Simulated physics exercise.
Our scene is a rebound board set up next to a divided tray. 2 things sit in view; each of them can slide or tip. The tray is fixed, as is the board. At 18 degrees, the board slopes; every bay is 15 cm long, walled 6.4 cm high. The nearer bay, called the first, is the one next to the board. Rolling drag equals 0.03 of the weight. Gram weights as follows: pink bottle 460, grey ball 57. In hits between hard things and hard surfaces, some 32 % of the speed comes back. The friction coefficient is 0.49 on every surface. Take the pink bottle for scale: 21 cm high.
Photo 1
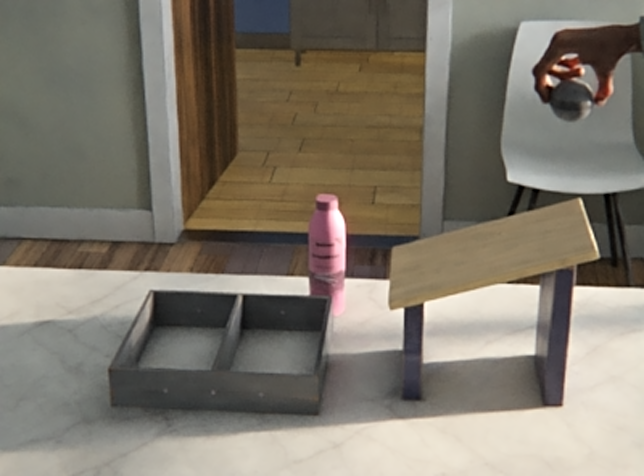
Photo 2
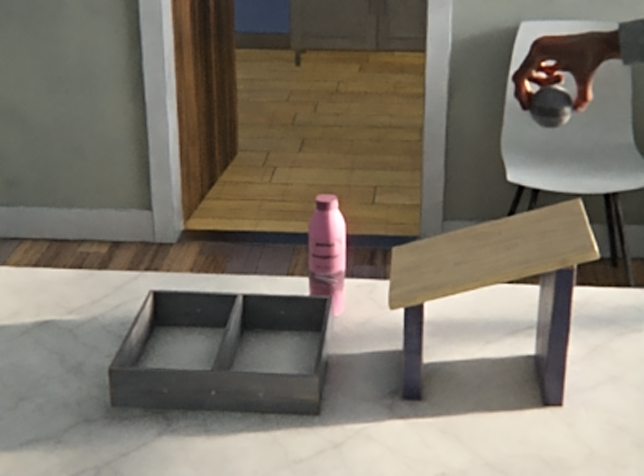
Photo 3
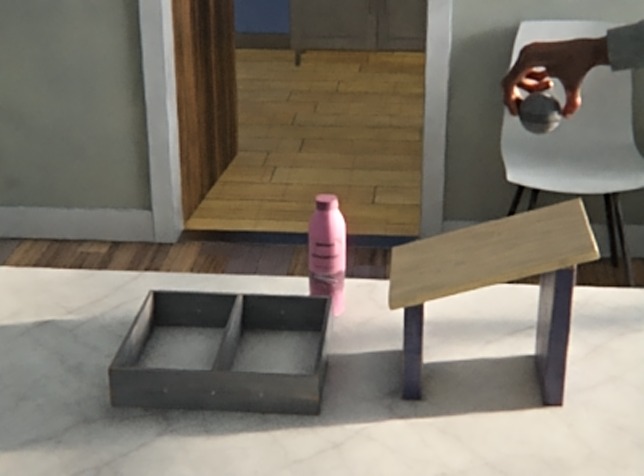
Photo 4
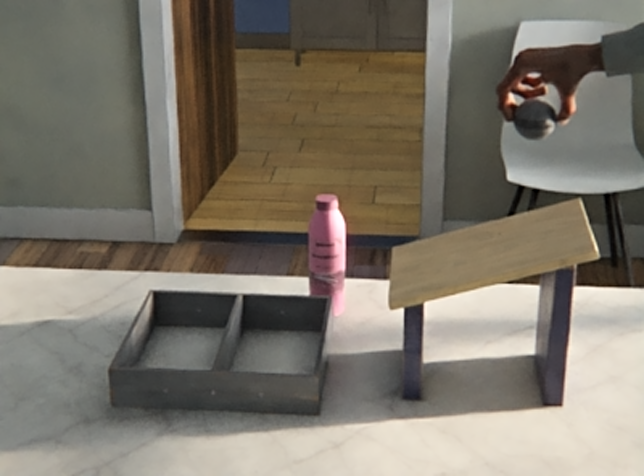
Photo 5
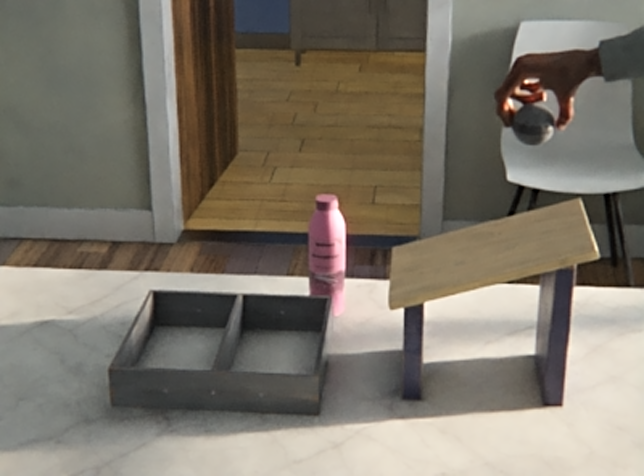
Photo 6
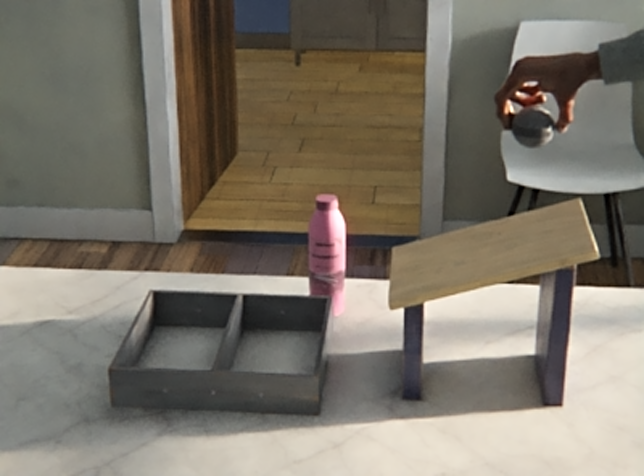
A hand holding a grey ball reaches in from the upper right, in front of a white chair, in a room seen from a fixed, slightly raised view across a pale marbled surface towards a doorway. A grey two-bay tray sits left, a pink bottle stands near the middle, and a sloping wooden board rests on dark purple supports at right. The hand carries the ball a short way left and slightly down, then holds it still above the board.
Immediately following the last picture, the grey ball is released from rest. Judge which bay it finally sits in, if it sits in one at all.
It sits in the first bay.
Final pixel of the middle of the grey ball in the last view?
It finishes at roughly (283, 352).
Then, 0.30 s after the last picture, grey ball near (517, 216).
Then, 0.50 s after the last picture, grey ball near (436, 243).
Then, 0.70 s after the last picture, grey ball near (317, 307).
Then, 0.80 s after the last picture, it is in the nearer bay; grey ball near (254, 342).
At rest, it is in the nearer bay; pink bottle in place, give or take 4 cm. Seen from the same camera at the end, grey ball near (283, 352).
